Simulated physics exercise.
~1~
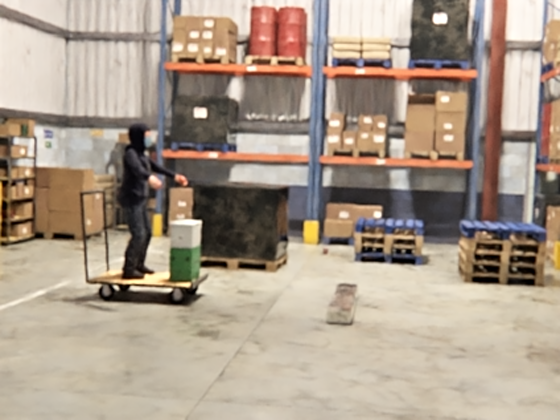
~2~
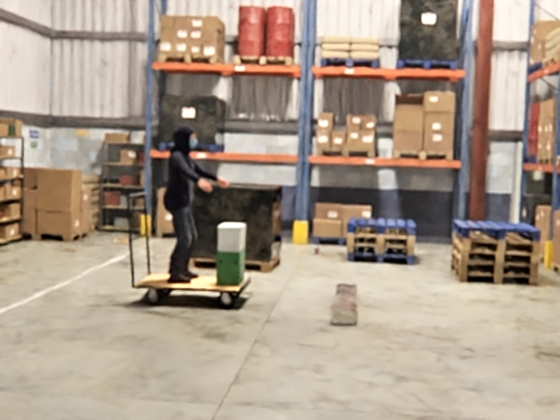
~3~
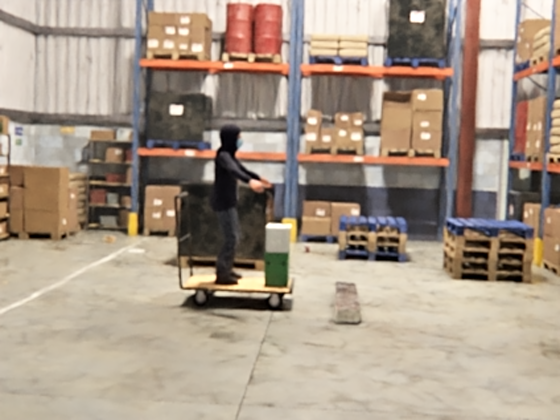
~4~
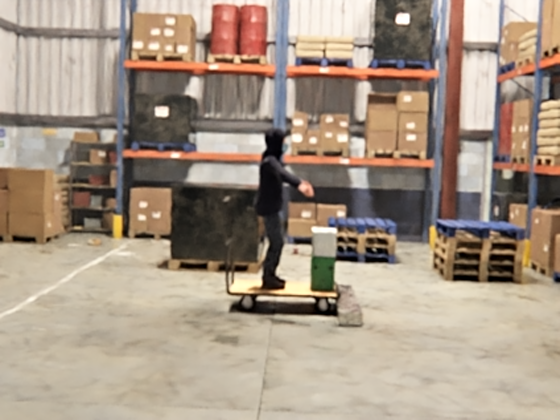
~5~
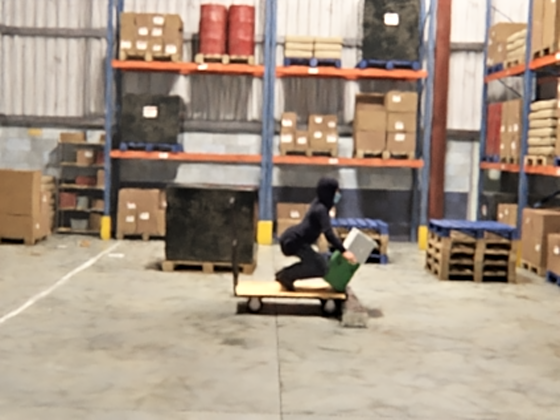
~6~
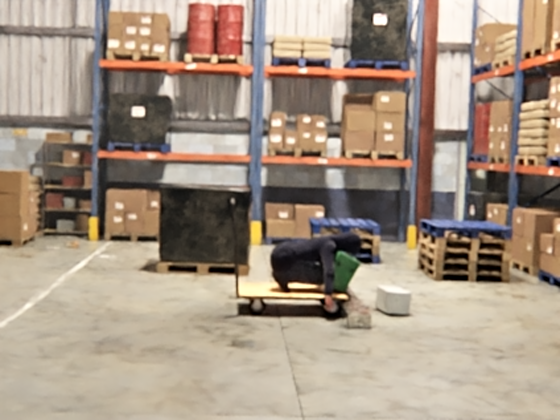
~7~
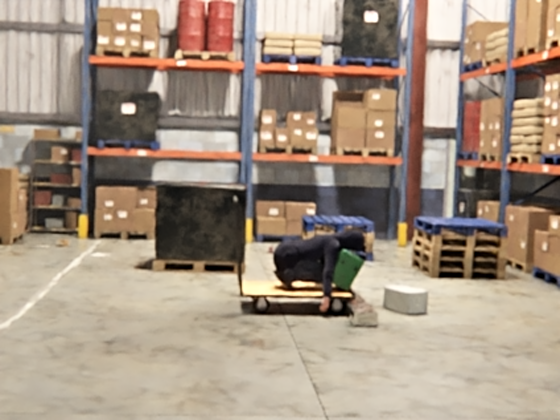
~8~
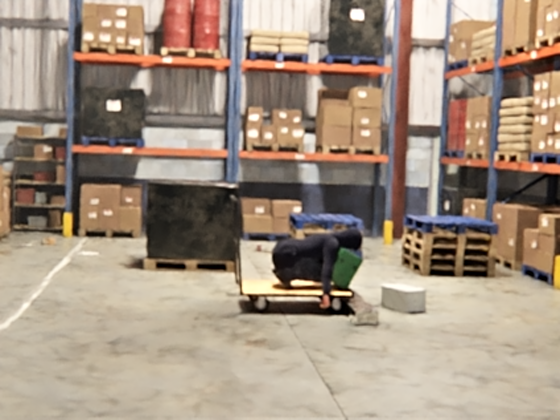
In the video, a dark-clothed, hooded person stands on a flatbed trolley rolling right through a warehouse until it stops at a low kerb; the person folds forward, the white tote tumbles to the floor beyond, and the person lies slumped on the deck against the leaning green toolbox.
